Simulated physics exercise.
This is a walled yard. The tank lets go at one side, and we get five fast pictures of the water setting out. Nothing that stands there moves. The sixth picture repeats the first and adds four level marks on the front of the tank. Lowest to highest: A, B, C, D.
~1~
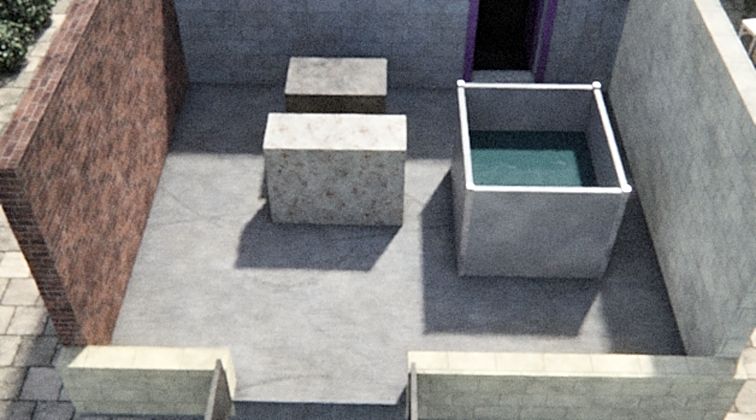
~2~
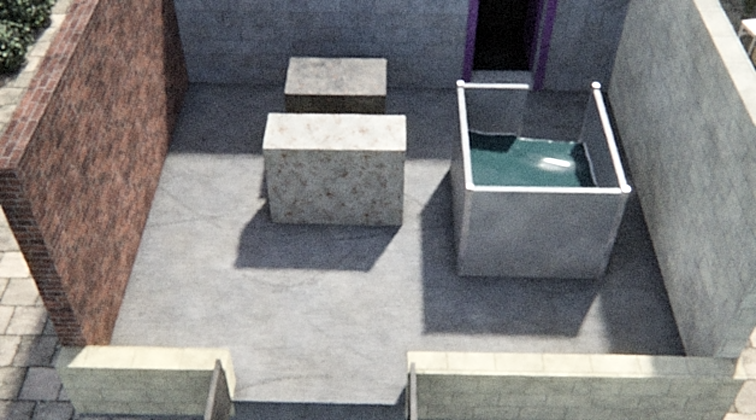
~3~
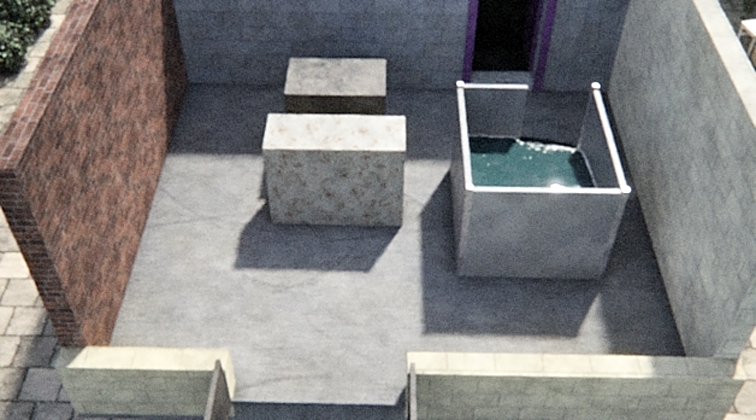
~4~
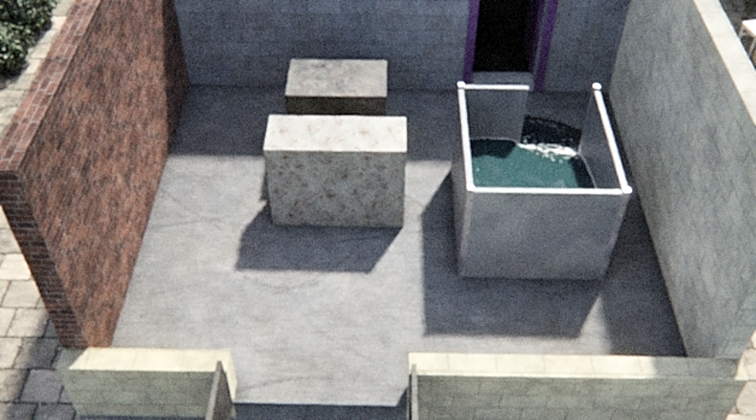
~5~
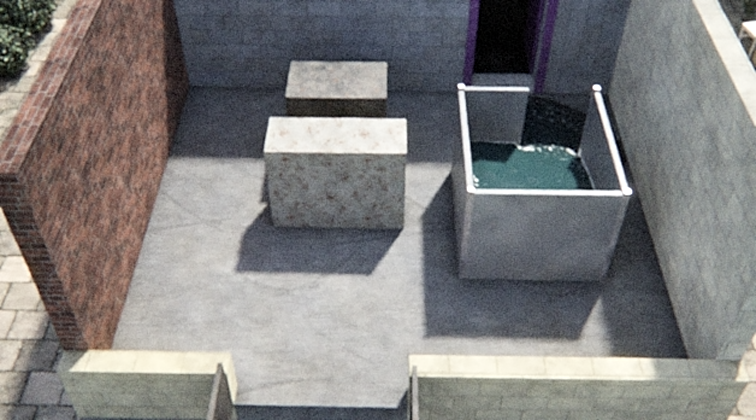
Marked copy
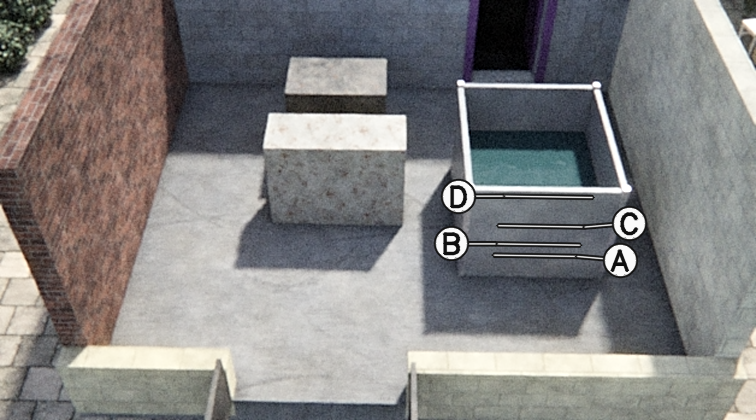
Water in a square grey tank inside a walled yard lies still, then sloshes and ripples as a gap appears in the tank's back side near a purple doorway; the two blocks to the left stay in place.
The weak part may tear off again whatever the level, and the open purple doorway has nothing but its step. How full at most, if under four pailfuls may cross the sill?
It is A.
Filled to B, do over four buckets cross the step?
Yes, that goes wrong.
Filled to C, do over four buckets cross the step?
Yes, that goes wrong.
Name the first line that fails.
It is B.
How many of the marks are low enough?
One.
In white, A at (535, 255); B at (537, 244); C at (541, 226); D at (547, 196); from the bottom up A, B, C, D.
With A, a bucket or two gets in.
With B, about 10 bucketfuls get in.
With C, dozens of bucketfuls pour in.
With D, dozens of bucketfuls pour in.
